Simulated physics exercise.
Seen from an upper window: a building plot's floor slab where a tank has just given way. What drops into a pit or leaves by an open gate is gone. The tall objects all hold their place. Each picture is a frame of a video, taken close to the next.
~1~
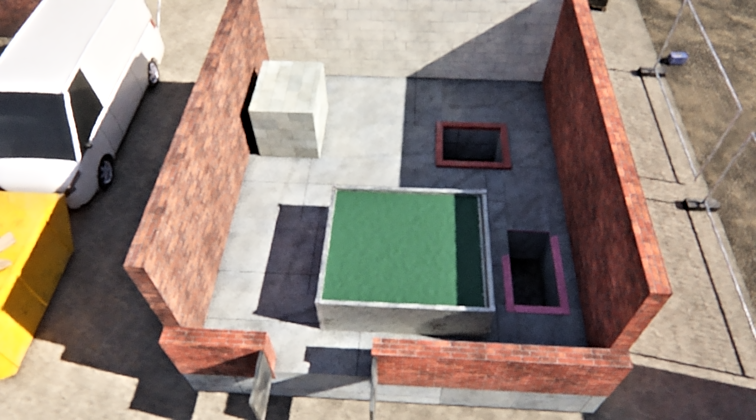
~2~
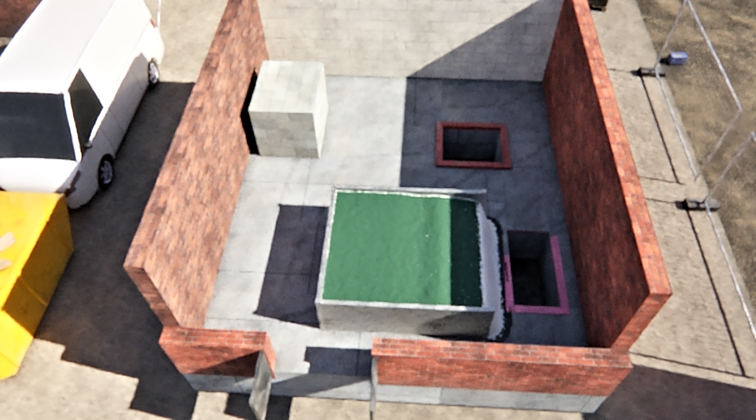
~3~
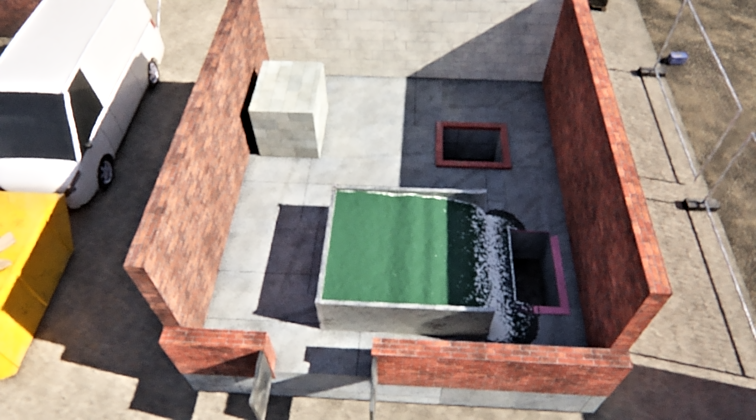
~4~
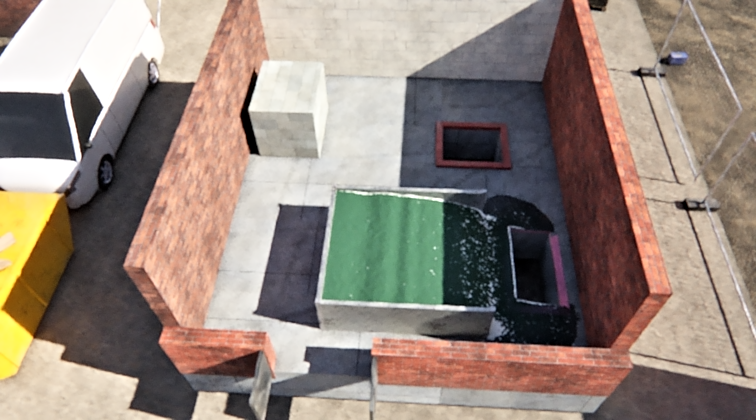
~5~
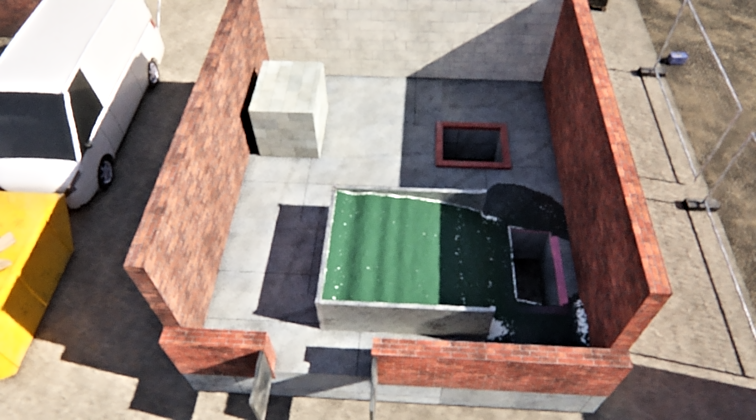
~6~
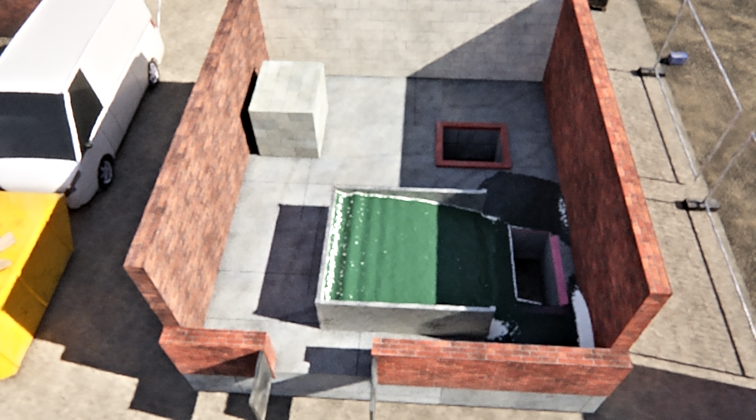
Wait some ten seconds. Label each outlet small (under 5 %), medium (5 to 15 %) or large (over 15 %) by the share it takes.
Labels: Gate: Small, red pit: Small, pink pit: Large.
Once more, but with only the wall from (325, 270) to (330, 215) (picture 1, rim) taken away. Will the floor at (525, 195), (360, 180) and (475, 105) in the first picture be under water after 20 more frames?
First point spared, second point swamped, third point spared.
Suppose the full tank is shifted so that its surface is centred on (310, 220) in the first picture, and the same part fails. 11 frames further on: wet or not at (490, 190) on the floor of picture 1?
There: Awash.
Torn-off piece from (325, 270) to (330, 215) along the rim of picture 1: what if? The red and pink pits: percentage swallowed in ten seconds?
For red it's about 4 per cent, and for pink about 14 per cent.
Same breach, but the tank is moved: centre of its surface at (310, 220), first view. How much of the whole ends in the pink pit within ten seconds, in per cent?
So the pink pit gets 70 in a hundred.
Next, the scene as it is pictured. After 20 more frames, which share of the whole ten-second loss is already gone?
By then, close to 75 % of it.
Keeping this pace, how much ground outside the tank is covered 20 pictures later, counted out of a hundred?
It comes out near 30 percent.
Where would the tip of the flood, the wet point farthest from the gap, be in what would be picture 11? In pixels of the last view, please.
Approximate pixel: (551, 133).
A moment on, water covers 15 % of the floor; the gate 0 %, the red pit 0 %, the pink pit 27 %.
Next, water covers 25 % of the floor; the gate 0 %, the red pit 0 %, the pink pit 45 %.
Then, water covers 30 % of the floor; the gate 0 %, the red pit 0 %, the pink pit 62 %.
Later, water covers 50 % of the floor; the gate 1 %, the red pit 0 %, the pink pit 73 %.
In the end, water covers 65 % of the floor; the gate 2 %, the red pit 0 %, the pink pit 79 %.
